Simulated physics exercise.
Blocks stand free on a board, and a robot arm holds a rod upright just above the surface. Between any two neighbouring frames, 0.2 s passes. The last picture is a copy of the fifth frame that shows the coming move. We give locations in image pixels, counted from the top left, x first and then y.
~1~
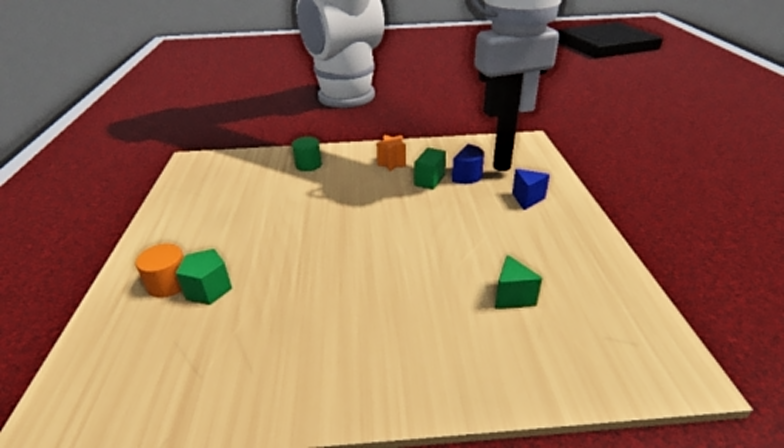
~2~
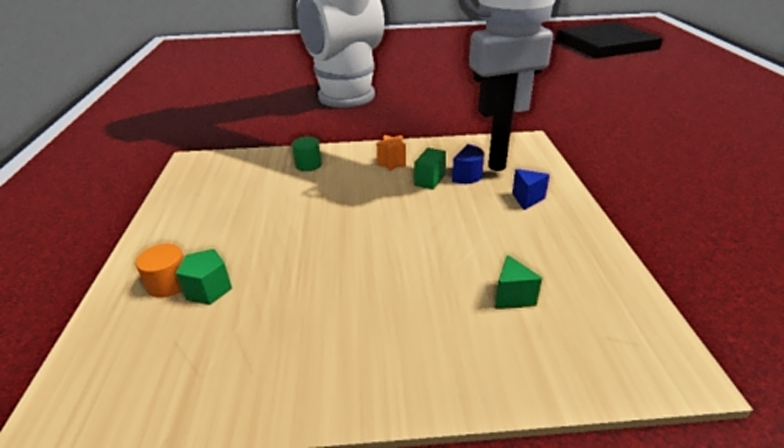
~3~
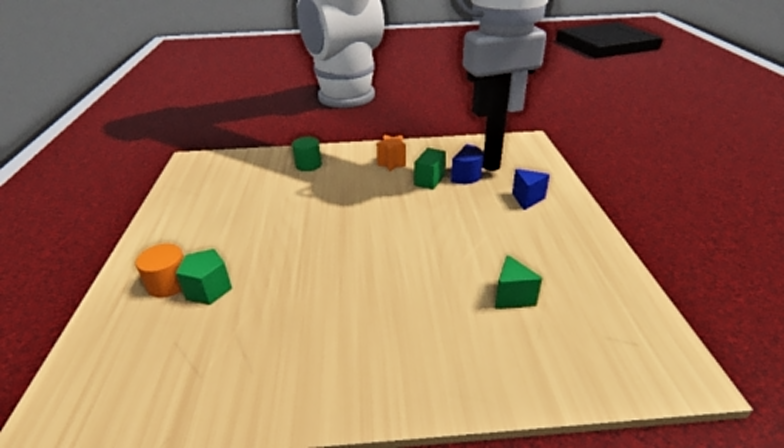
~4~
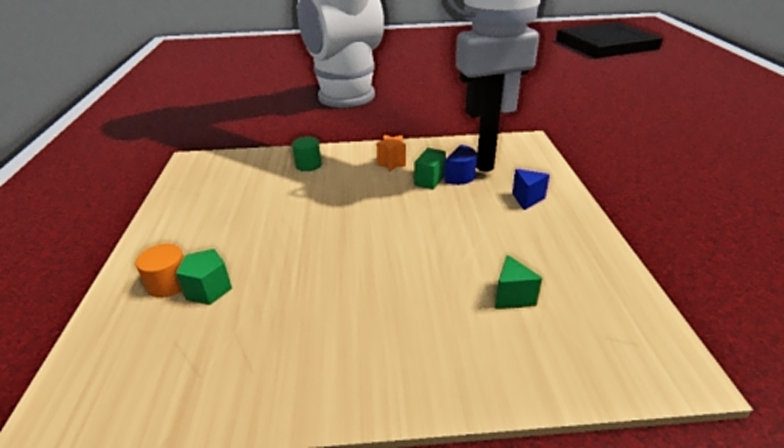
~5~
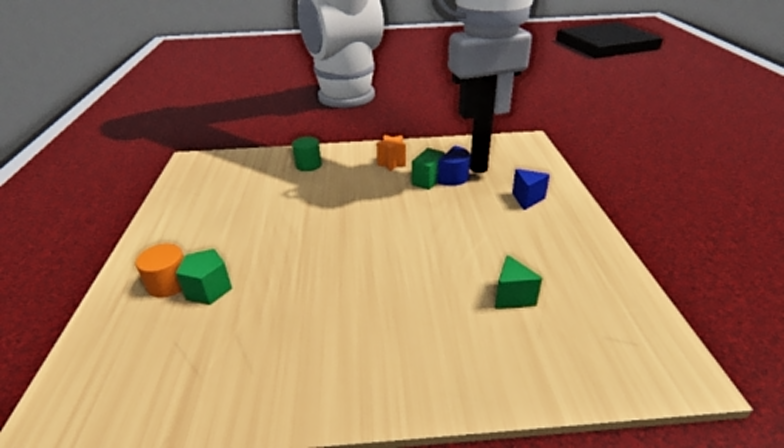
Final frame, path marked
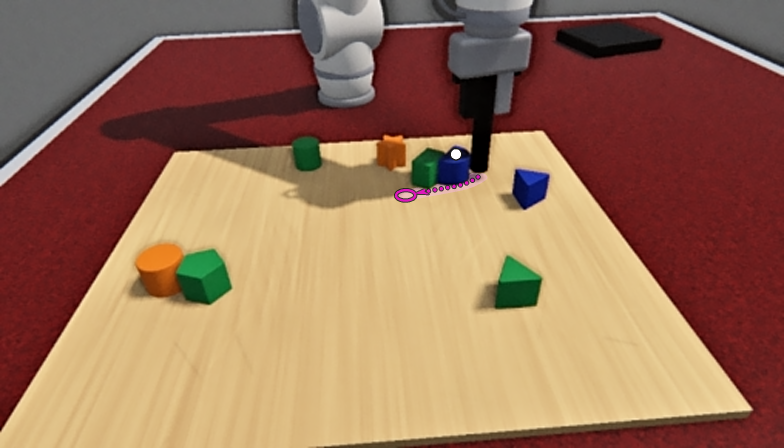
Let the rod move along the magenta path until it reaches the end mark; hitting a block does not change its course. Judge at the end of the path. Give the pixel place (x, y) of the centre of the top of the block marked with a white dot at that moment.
By then it is at (387, 162).
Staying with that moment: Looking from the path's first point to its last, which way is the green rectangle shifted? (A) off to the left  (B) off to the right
I choose B.
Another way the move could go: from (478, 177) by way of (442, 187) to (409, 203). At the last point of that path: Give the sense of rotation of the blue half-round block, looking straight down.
Viewed from above: Clockwise.
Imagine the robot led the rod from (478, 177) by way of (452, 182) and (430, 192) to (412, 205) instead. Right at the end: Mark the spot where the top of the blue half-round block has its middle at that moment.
Its top centre lands on (405, 163).
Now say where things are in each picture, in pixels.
The first frame shows rod tip at (502, 167); block tops, orange star at (392, 141); green rectangle at (431, 156); blue half-round block at (470, 152); blue triangular block at (531, 175).
The second frame shows rod at (497, 167); blocks unchanged.
The third frame shows rod at (491, 167); blocks unchanged.
The fourth frame shows rod at (485, 168); blue half-round block at (463, 153).
The fifth frame shows rod at (479, 169); orange star at (392, 141); green rectangle at (429, 156); blue half-round block at (456, 154); blue triangular block at (531, 175).
Path on the board, from (478, 177) by way of (458, 186) and (432, 190) to (406, 195); the dot is on the blue half-round block.
The first path, step by step. One third of the way, rod at (457, 178); green rectangle at (408, 155), turned 25° clockwise; blue half-round block at (433, 160), turned 25° clockwise.
Two thirds of the way, rod at (432, 183); green rectangle at (392, 153), turned 40° clockwise; blue half-round block at (409, 161), turned 40° clockwise.
At the end, rod at (406, 187); orange star at (391, 140); green rectangle at (384, 152), turned 65° clockwise; blue half-round block at (387, 162), turned 65° clockwise; blue triangular block in place.
